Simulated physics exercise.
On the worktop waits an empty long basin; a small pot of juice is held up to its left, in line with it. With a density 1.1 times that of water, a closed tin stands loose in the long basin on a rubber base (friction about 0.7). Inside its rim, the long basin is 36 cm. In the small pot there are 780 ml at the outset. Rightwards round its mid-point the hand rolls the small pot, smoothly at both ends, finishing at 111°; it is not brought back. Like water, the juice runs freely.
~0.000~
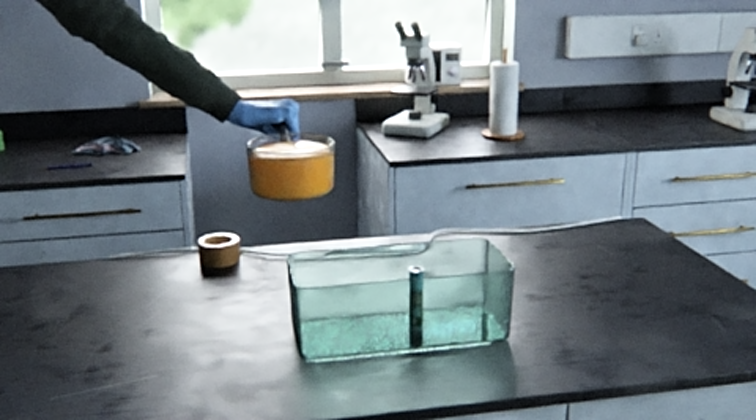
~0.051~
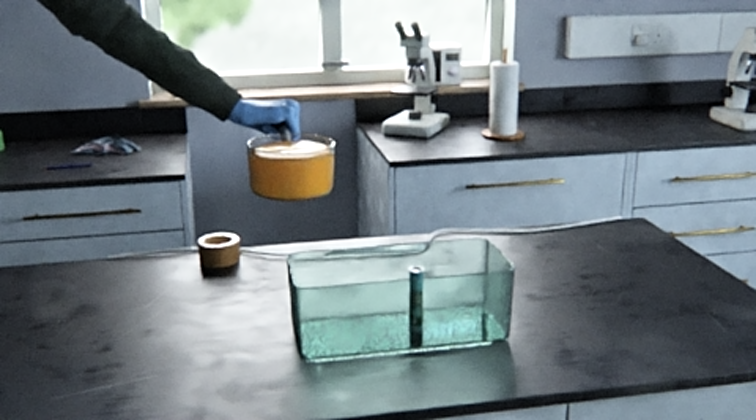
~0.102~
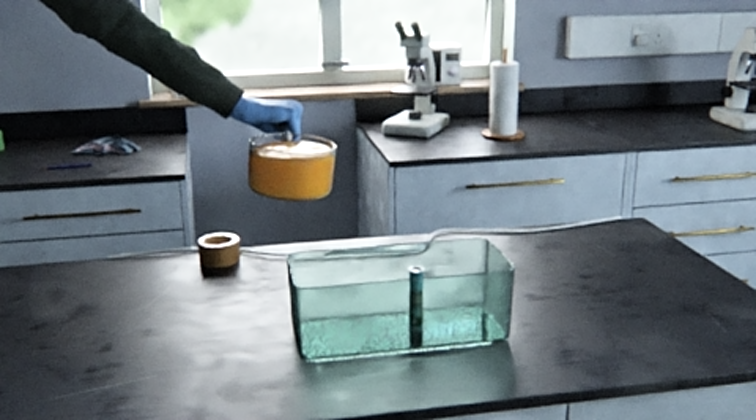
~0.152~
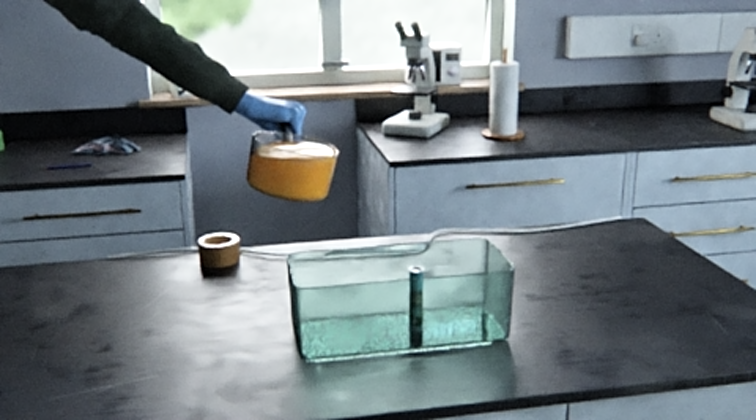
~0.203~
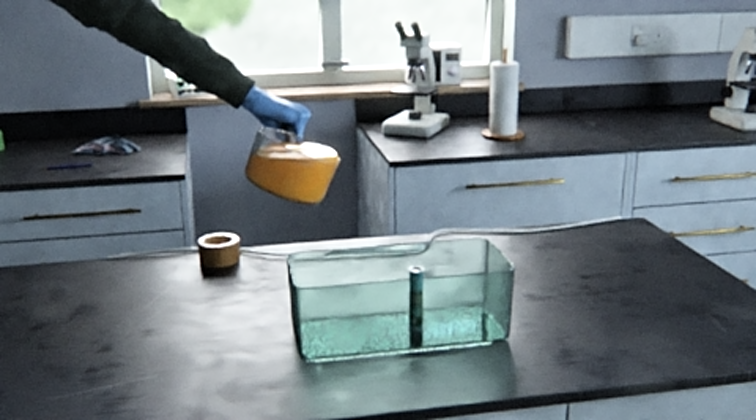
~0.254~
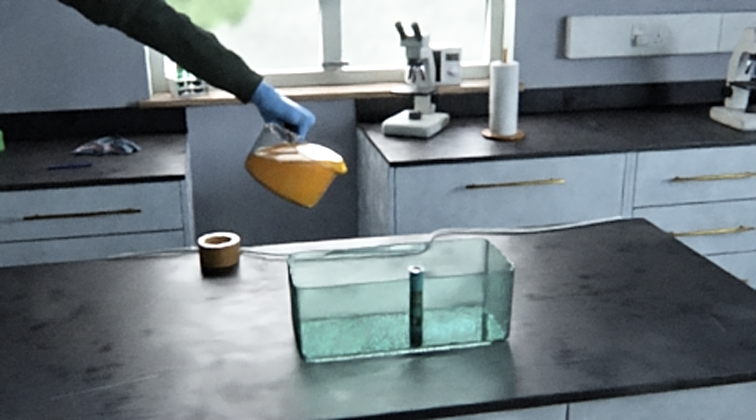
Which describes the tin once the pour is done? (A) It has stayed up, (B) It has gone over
(A) It has stayed up.
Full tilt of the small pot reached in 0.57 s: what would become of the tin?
Outcome - the tin remains standing.
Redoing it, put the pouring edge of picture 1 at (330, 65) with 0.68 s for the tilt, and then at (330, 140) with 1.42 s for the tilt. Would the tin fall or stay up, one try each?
Try 1: Tipped over; try 2: Still standing.
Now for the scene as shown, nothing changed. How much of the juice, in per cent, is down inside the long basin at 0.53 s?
Some 26 per cent.
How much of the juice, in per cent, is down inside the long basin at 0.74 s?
Some 88 percent.
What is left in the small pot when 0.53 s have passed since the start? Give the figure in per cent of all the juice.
Roughly 26 %.
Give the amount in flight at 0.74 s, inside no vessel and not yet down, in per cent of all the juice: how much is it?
Roughly 8 %.
By 0.53 s the tilt is 99° and 25 per cent is still to pour; the tin stands where it began.
By 0.74 s the tilt is 111° and 4 per cent is still to pour; the tin stands where it began.
By 0.95 s the tilt is 111° and 0 per cent is still to pour; the tin stands where it began.
By 1.18 s the tilt is 111° and 0 per cent is still to pour; the tin stands where it began.
At rest the tin stands where it began.
